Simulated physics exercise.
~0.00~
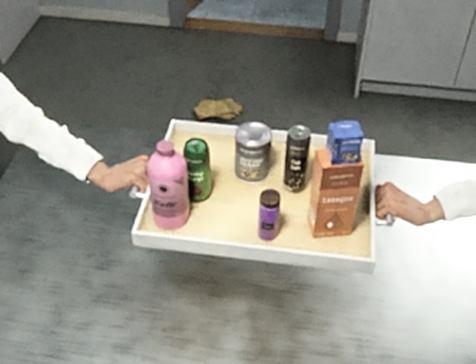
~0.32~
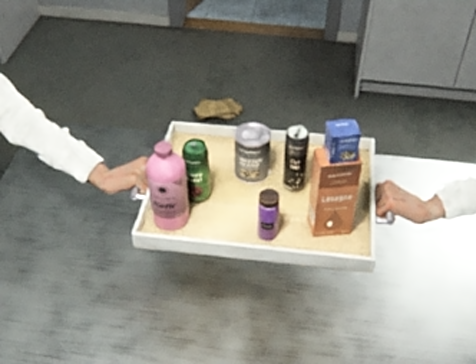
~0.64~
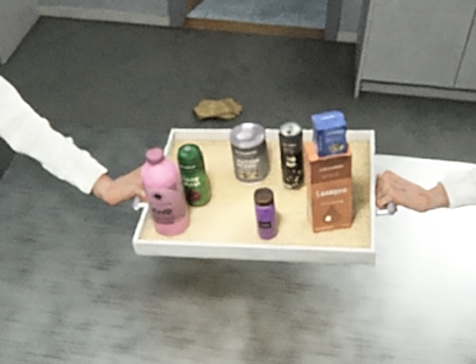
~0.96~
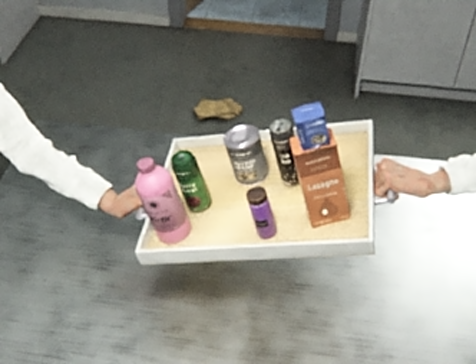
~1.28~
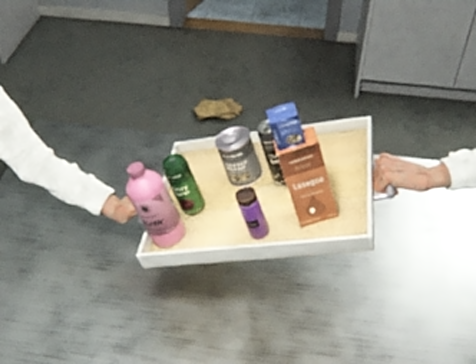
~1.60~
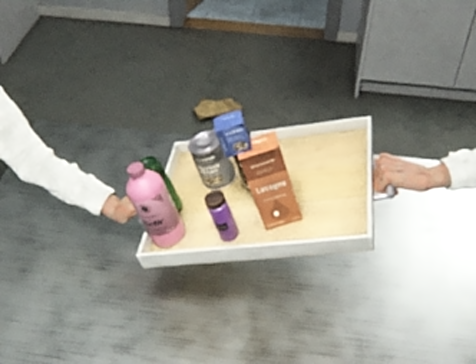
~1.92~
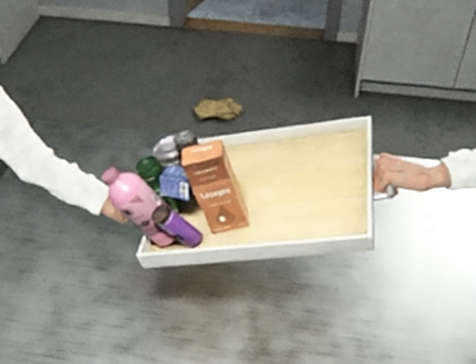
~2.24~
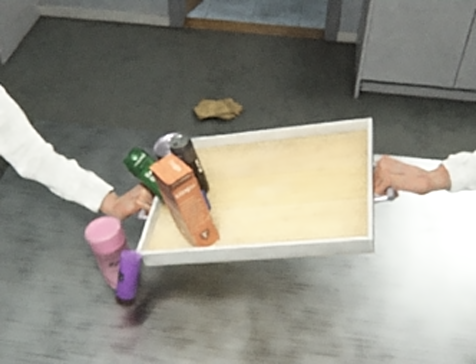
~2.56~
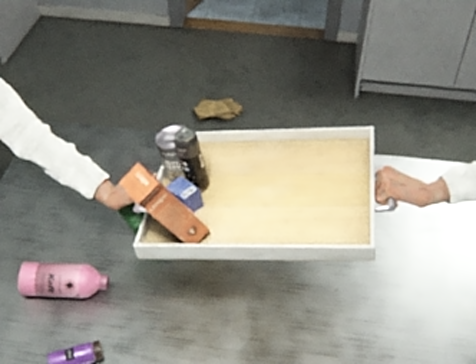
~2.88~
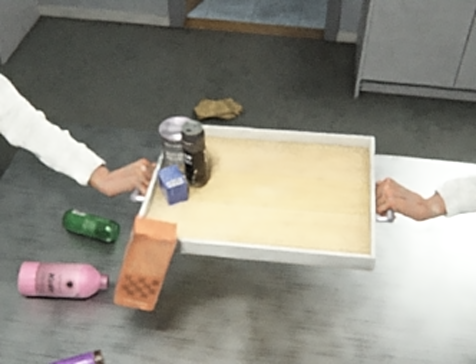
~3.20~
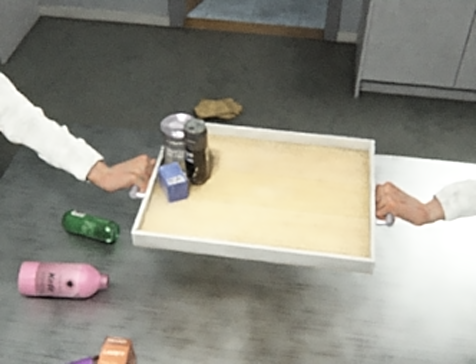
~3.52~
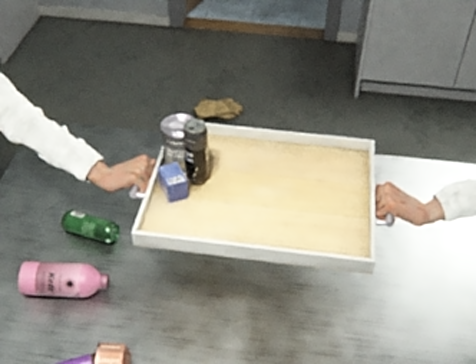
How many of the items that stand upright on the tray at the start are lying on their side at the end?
Five of them end up on their side. The pink bottle, green can, purple shaker and orange carton lie off the tray, and the blue carton lies on it.
